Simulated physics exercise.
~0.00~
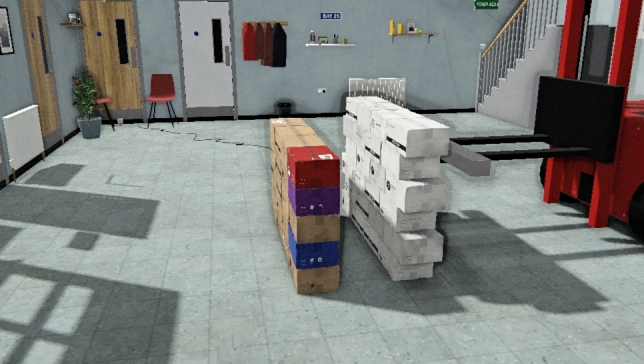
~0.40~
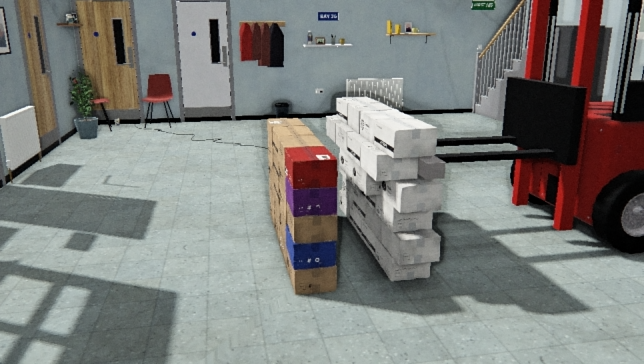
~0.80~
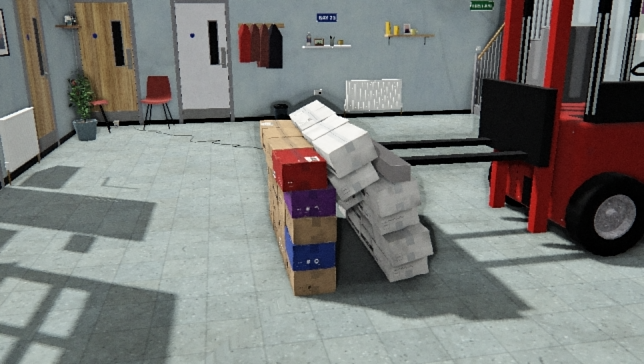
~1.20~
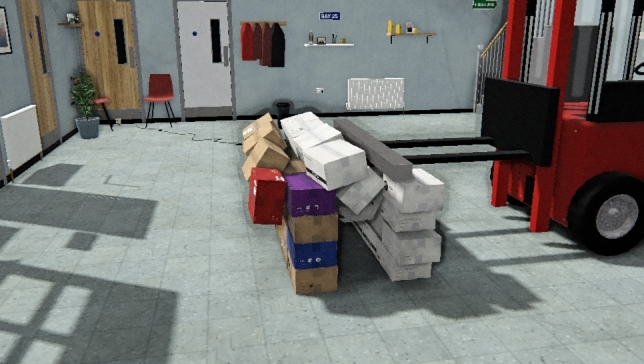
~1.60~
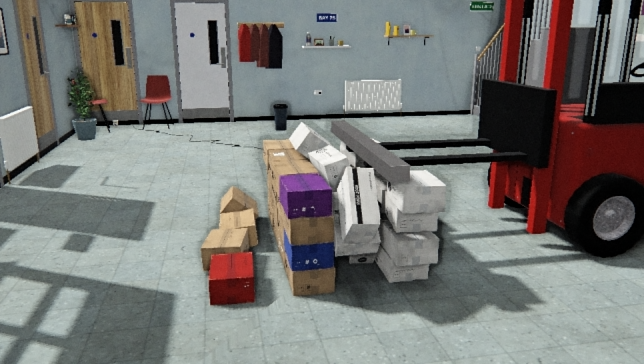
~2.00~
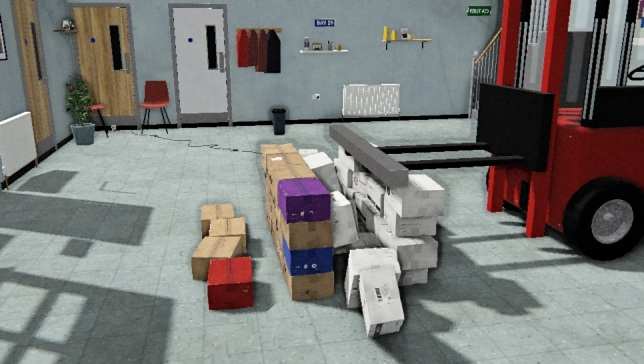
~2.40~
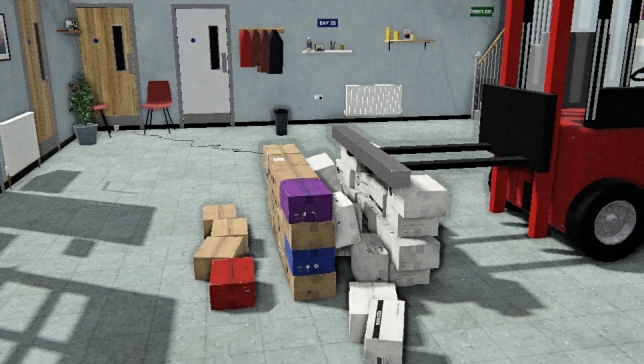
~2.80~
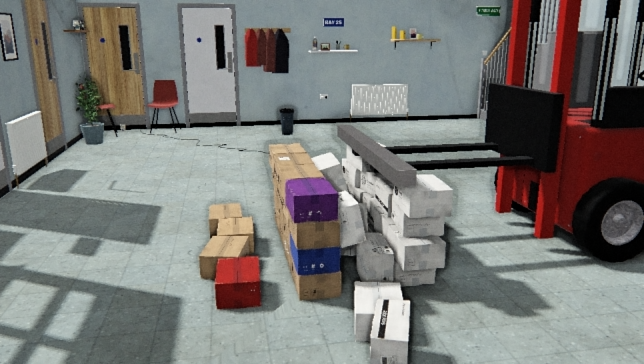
To begin with, a pale wall of overlapping parcels stands just right of a straight-stacked wall of brown, red, purple and blue ones in a tiled room, while a red forklift carrying a beam moves in from the right. The beam pushes the pale wall, which leans left onto its neighbour. Its upper parcels slump, and the red parcel and a few brown ones tip off the left side and tumble to the floor. Pale parcels slide down between the stacks and at the front as the forklift stops. The red parcel ends upside down, while the blue and purple ones remain stacked.
